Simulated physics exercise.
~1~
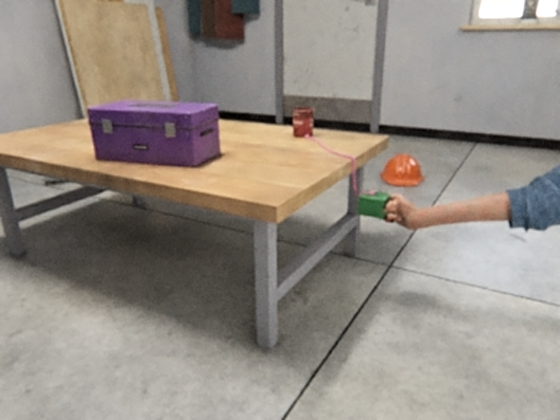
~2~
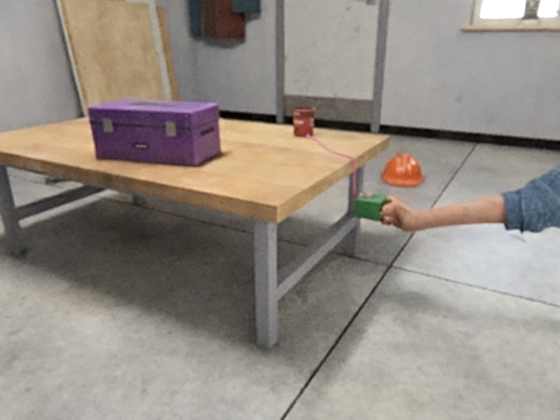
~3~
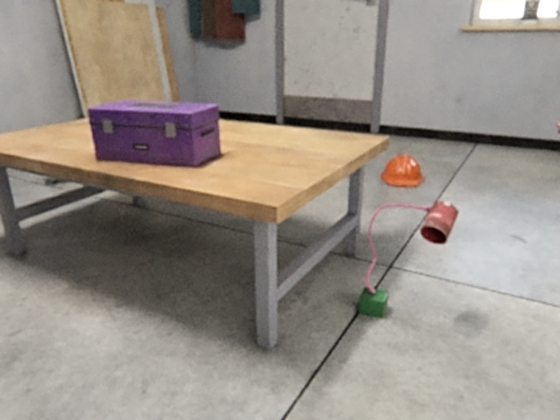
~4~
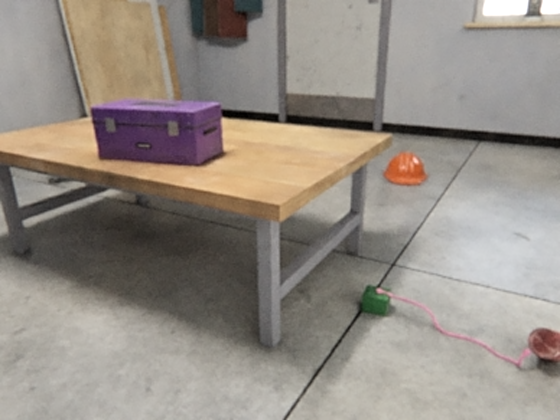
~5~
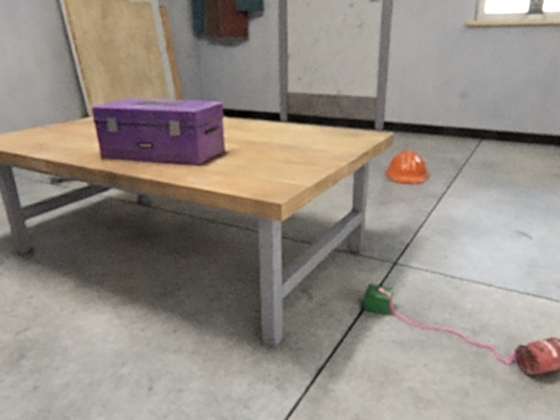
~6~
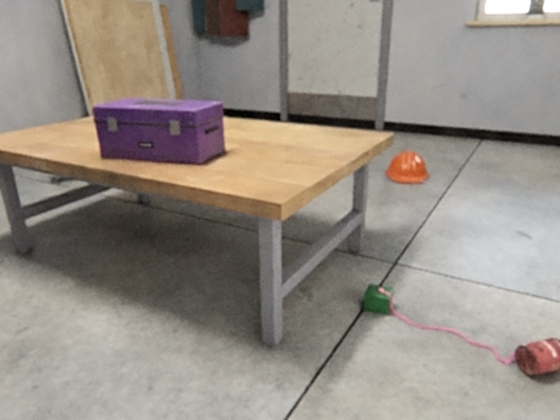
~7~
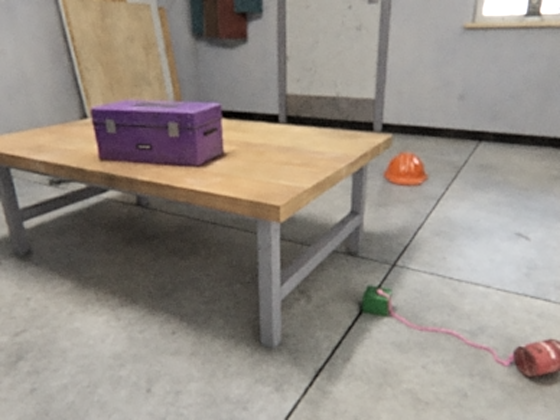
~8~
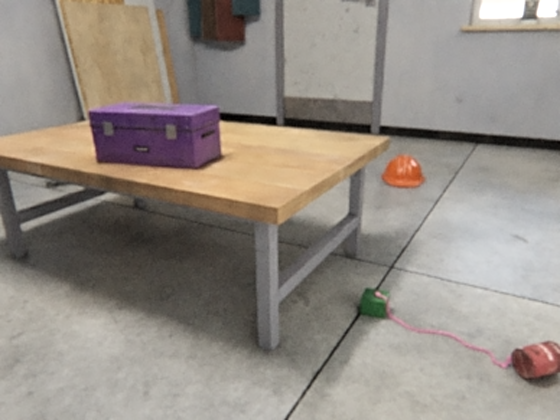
In the video, a hand holds a green block beside a workbench, a pink shoelace linking it to a red cup near a purple toolbox. The hand lets go, the block drops to the floor, and the cup tumbles after it, ending on its side while the toolbox stays put.
